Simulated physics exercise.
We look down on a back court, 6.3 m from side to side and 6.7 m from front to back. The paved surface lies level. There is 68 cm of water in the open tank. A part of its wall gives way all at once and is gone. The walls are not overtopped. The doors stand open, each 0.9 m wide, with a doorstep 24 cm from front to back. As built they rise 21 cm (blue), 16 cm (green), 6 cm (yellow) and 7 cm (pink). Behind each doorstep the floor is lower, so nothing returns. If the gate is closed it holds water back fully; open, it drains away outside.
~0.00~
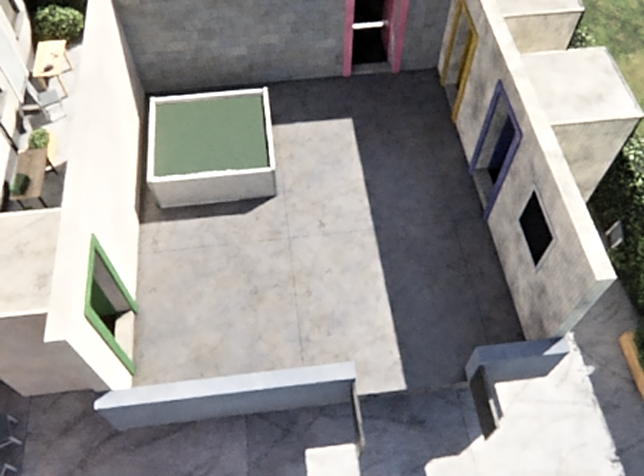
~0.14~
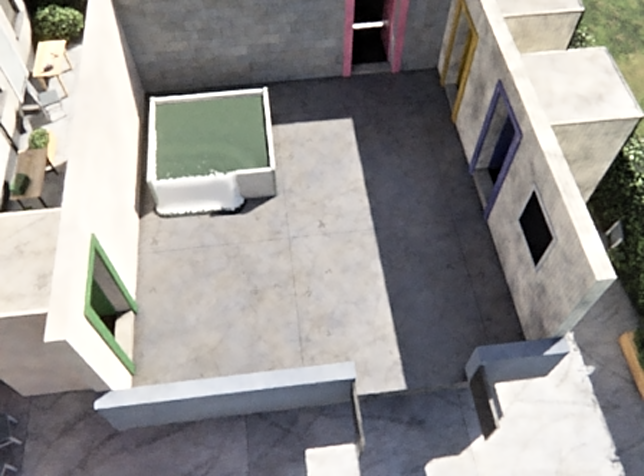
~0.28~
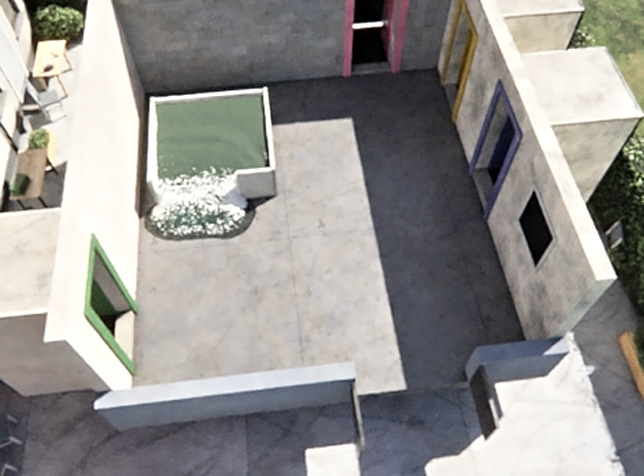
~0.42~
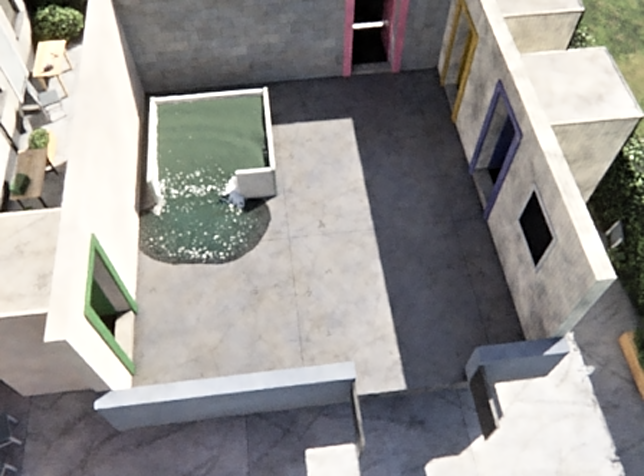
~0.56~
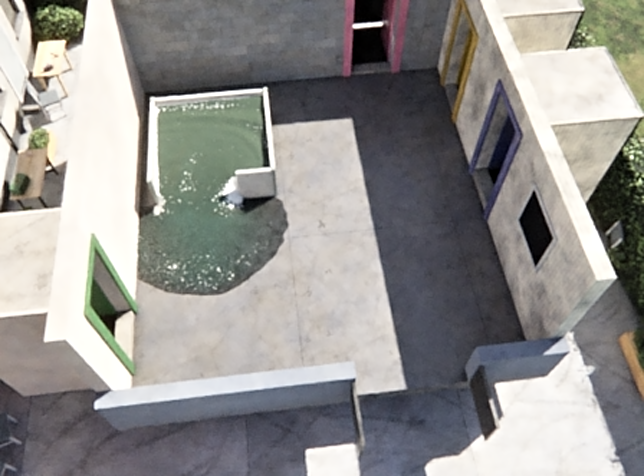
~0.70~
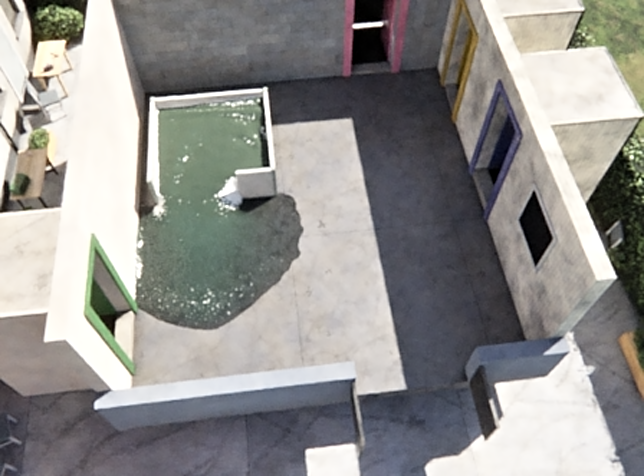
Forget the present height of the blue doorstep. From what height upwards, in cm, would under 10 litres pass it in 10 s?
Some 7.5 cm above the ground.
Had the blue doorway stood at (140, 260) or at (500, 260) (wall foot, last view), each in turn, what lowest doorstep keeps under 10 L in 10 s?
About 22 and 15 cm.
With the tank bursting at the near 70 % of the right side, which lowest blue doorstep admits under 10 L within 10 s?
About 22 cm.
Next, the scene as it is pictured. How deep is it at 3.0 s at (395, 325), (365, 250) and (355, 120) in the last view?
In that order: 6, 0 and 0 cm.
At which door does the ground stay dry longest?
Last comes the pink one.
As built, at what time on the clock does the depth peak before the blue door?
Around 5.0 s.
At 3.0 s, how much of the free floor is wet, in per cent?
Some 35 per cent of it.
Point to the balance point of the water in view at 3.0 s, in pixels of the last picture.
Near (224, 263).
After 1.4 s water covers 30 % of the floor, deepest (46 cm) near (131, 406); it has not reached the blue door.
After 3.0 s water covers 35 % of the floor, deepest (34 cm) near (131, 406); it has not reached the blue door.
After 10.0 s water covers 95 % of the floor, deepest (12 cm) near (421, 94); 7 cm at the blue door, 0 litres in over its 21 cm doorstep.
At the blue door as built, the water arrived by 4.6 s and peaked near 12 cm at 5.2 s.
Run again over the same 10 s with other heights there, 13 litres in over 7 cm, 6 litres over 8.5 cm. The limit of 10 litres is kept from about 7.5 cm up.
